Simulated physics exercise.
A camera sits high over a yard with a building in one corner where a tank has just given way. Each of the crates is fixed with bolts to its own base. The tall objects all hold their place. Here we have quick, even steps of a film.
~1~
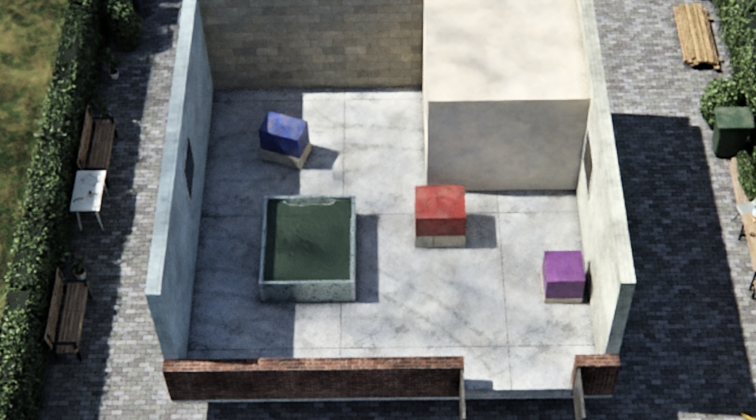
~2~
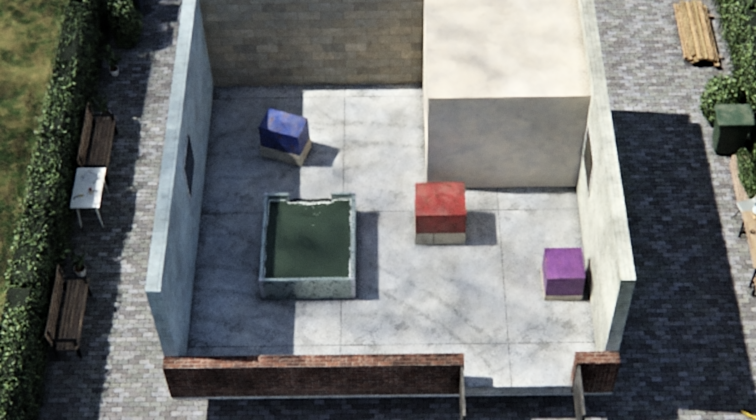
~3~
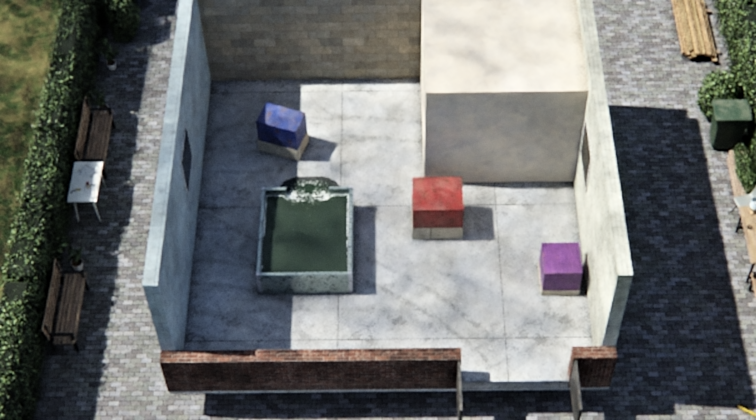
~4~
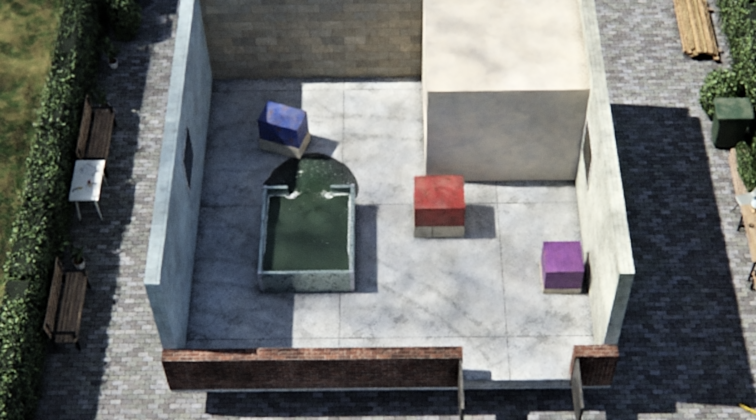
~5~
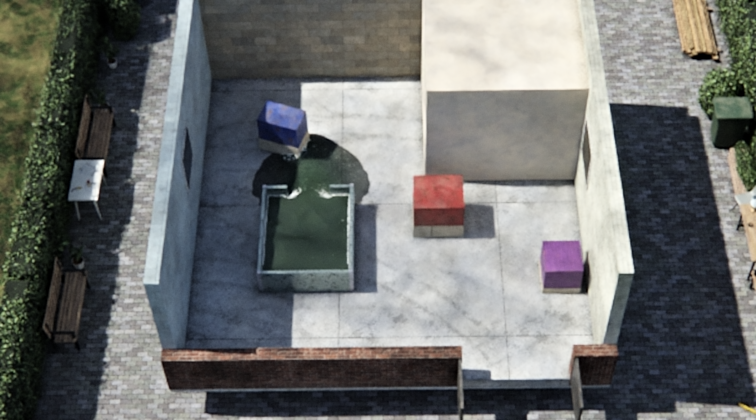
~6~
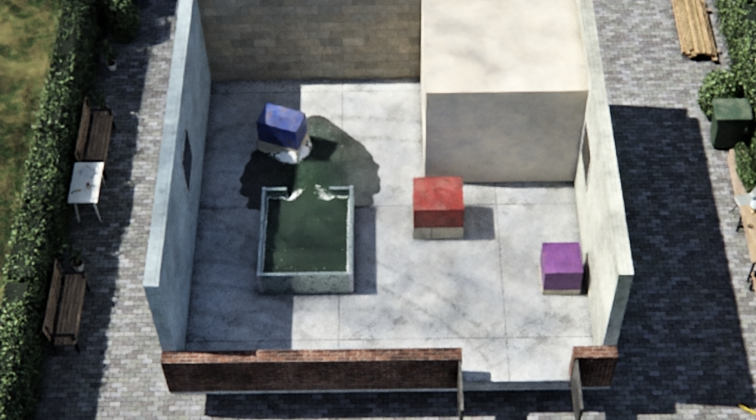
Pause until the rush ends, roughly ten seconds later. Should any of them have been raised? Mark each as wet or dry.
Blue crate: Dry; purple crate: Dry; red crate: Dry.
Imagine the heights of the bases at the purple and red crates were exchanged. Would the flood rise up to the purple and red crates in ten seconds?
The purple crate is not reached and the red crate is not reached.
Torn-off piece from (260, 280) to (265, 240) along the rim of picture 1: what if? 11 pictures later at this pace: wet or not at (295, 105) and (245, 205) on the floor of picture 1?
Untouched, then submerged.
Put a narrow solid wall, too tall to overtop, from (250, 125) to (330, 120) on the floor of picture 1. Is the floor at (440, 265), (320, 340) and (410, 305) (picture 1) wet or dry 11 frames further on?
Taking the three spots in order: Spared, spared, spared.
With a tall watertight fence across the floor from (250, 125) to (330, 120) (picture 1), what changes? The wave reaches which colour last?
I'd say the purple-painted one comes last.
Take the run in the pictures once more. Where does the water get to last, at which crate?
The purple crate.
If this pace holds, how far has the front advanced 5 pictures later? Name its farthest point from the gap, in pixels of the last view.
Close to (359, 84).
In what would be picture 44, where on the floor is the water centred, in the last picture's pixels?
I'd point to (311, 177).
A moment on, water covers 20 % of the floor; the blue crate water round its plinth, the purple crate not reached, the red crate not reached.
Next, water covers 25 % of the floor; the blue crate water round its plinth, the purple crate not reached, the red crate not reached.
Then, water covers 35 % of the floor; the blue crate water round its plinth, the purple crate not reached, the red crate not reached.
Later, water covers 55 % of the floor; the blue crate water round its plinth, the purple crate not reached, the red crate water round its plinth.
In the end, water covers 75 % of the floor; the blue crate stayed above the water, the purple crate stayed above the water, the red crate stayed above the water.
